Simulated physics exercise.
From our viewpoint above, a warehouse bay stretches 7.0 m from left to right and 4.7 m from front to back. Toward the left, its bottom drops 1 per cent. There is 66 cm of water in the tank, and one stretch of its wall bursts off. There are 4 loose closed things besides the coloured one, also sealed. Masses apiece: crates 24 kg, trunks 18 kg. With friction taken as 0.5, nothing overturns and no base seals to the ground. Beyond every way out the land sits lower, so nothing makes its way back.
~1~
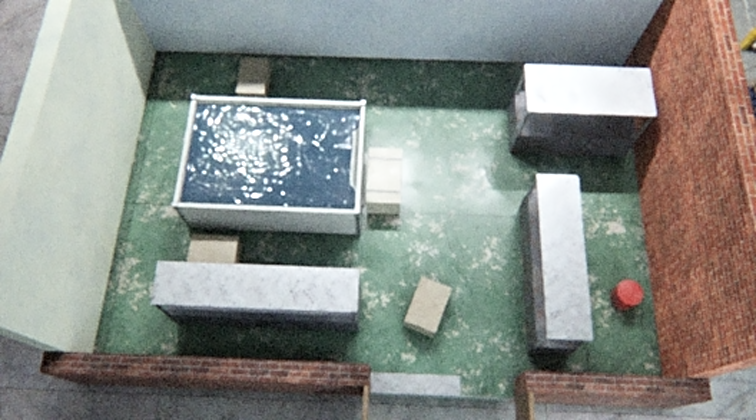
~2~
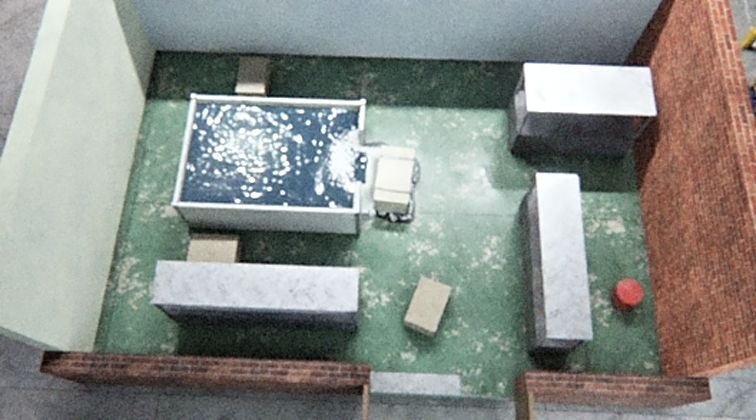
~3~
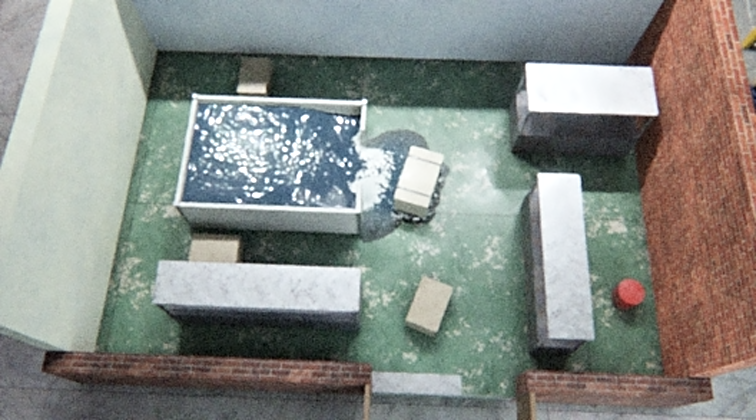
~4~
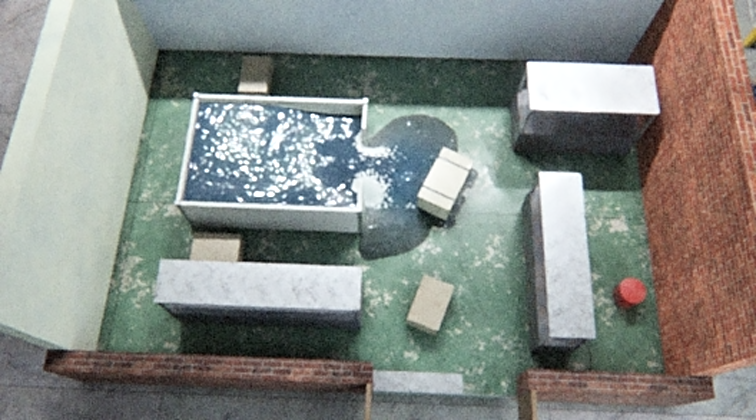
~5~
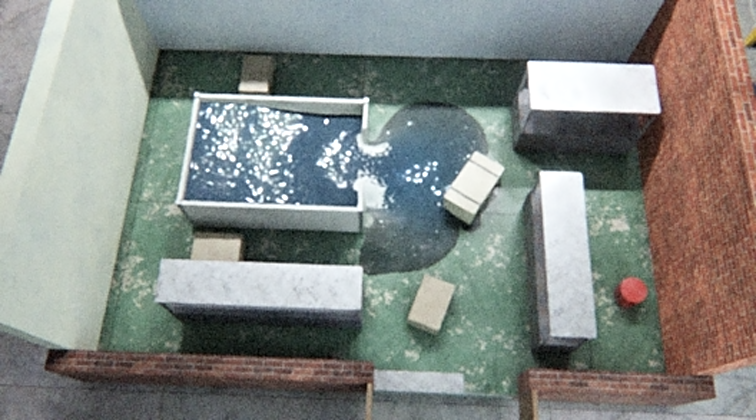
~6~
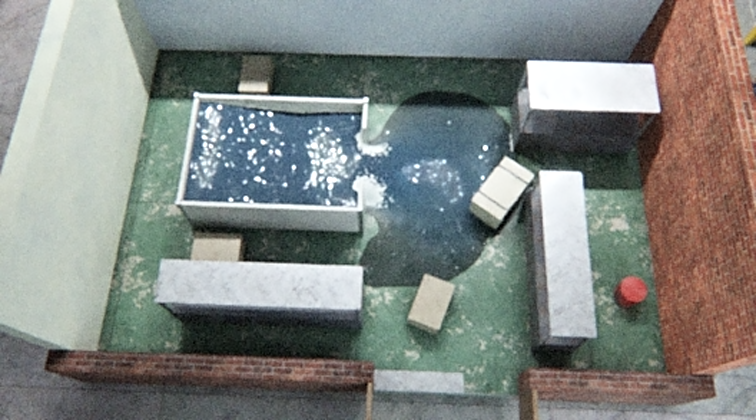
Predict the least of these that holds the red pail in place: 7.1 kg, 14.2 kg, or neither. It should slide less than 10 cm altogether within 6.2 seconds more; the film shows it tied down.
Neither.
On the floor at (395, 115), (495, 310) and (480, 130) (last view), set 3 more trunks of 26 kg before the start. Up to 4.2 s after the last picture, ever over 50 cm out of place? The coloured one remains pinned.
Each in order: Not reached / surpassed / surpassed.
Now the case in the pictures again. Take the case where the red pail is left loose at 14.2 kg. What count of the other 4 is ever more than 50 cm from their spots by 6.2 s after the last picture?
By my count, 1.
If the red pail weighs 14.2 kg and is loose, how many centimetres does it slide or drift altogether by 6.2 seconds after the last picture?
30 cm or so in all.
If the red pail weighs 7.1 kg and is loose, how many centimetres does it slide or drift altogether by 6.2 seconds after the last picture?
It would cover some 150 cm all told.
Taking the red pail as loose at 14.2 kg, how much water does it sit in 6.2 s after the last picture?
Something like 11 centimetres.
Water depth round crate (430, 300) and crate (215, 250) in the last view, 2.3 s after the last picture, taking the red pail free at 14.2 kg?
Depths: Near 2 cm, then near 0 cm.
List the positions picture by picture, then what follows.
The first frame shows the red pail at (631, 293), on the bottom; 3.3 m2 under water; 0 of 5 have shifted.
The second frame shows the red pail at (630, 292), on the bottom; water covers 3.6 m2; 1 of 5 have shifted.
The third frame shows the red pail at (632, 292) rests on the ground; water covers 4.4 m2; 1 of 5 have shifted.
The fourth frame shows the red pail at (634, 291), on the bottom; 5.5 m2 under water; 1 of 5 have shifted.
The fifth frame shows the red pail at (635, 290), on the bottom; 6.7 m2 under water; 1 of 5 have shifted.
The sixth frame shows the red pail at (634, 289), on the bottom; water covers 8.0 m2; 1 of 5 have shifted.
Then, 0.6 s after the last picture the red pail would be 0 cm from its start with 7.1 kg and 0 cm from its start with 14.2 kg; 0 cm of water round it then.
Then, 2.3 s after the last picture the red pail would be 16 cm from its start with 7.1 kg and 0 cm from its start with 14.2 kg; 6 cm of water round it then.
Then, 4.2 s after the last picture the red pail would be 101 cm from its start with 7.1 kg and 6 cm from its start with 14.2 kg; 12 cm of water round it then.
Then, 6.2 s after the last picture the red pail would be 112 cm from its start with 7.1 kg and 26 cm from its start with 14.2 kg; 11 cm of water round it then.
